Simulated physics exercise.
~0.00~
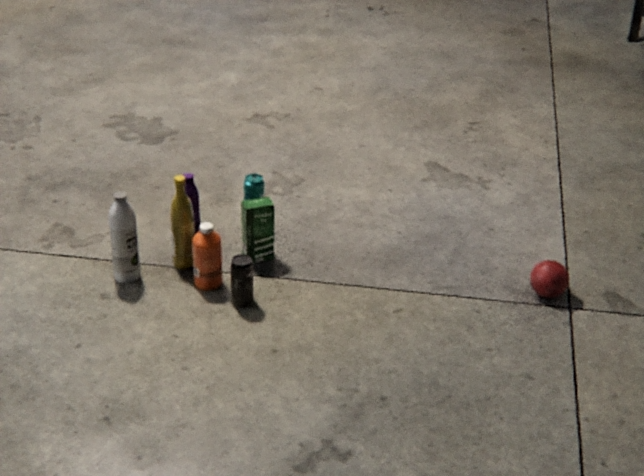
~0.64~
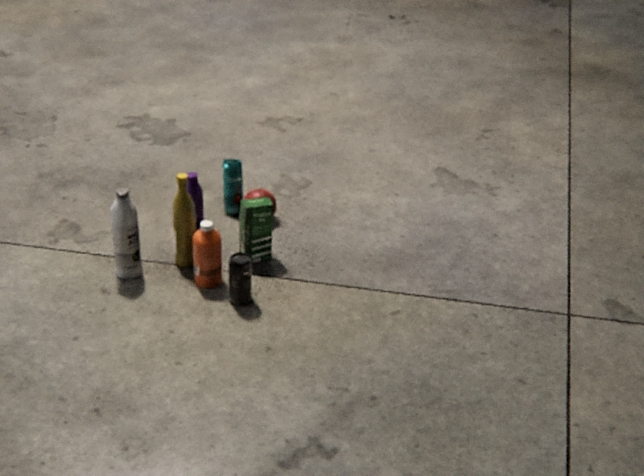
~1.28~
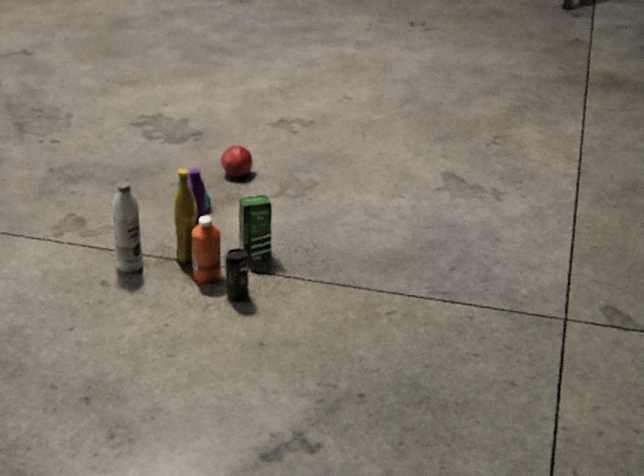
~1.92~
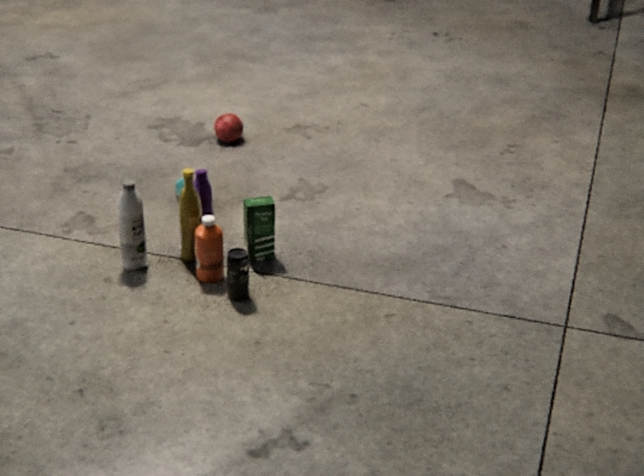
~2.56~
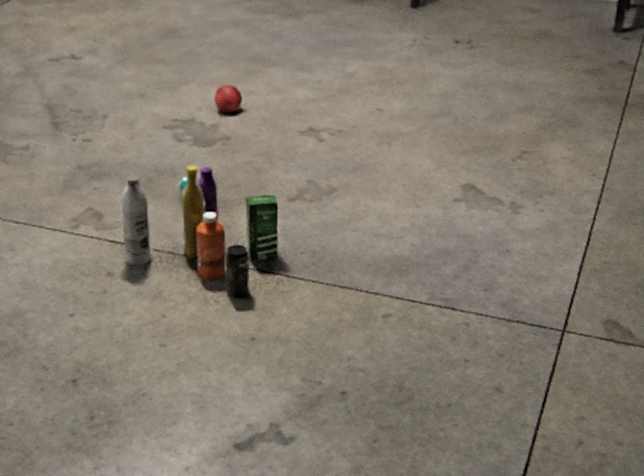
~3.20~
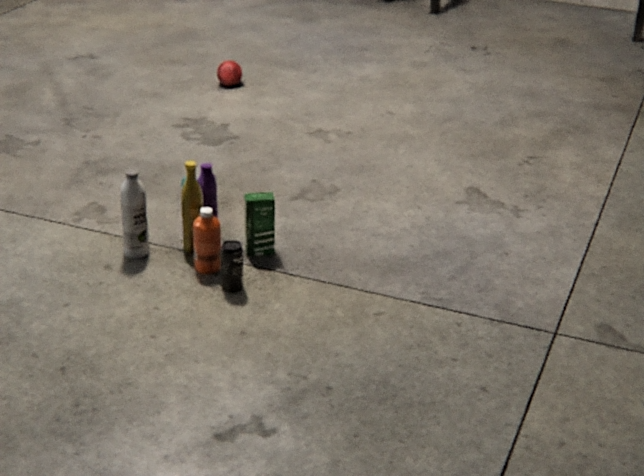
On a concrete floor, a red ball rolls left, knocks over a turquoise can, and rolls away.
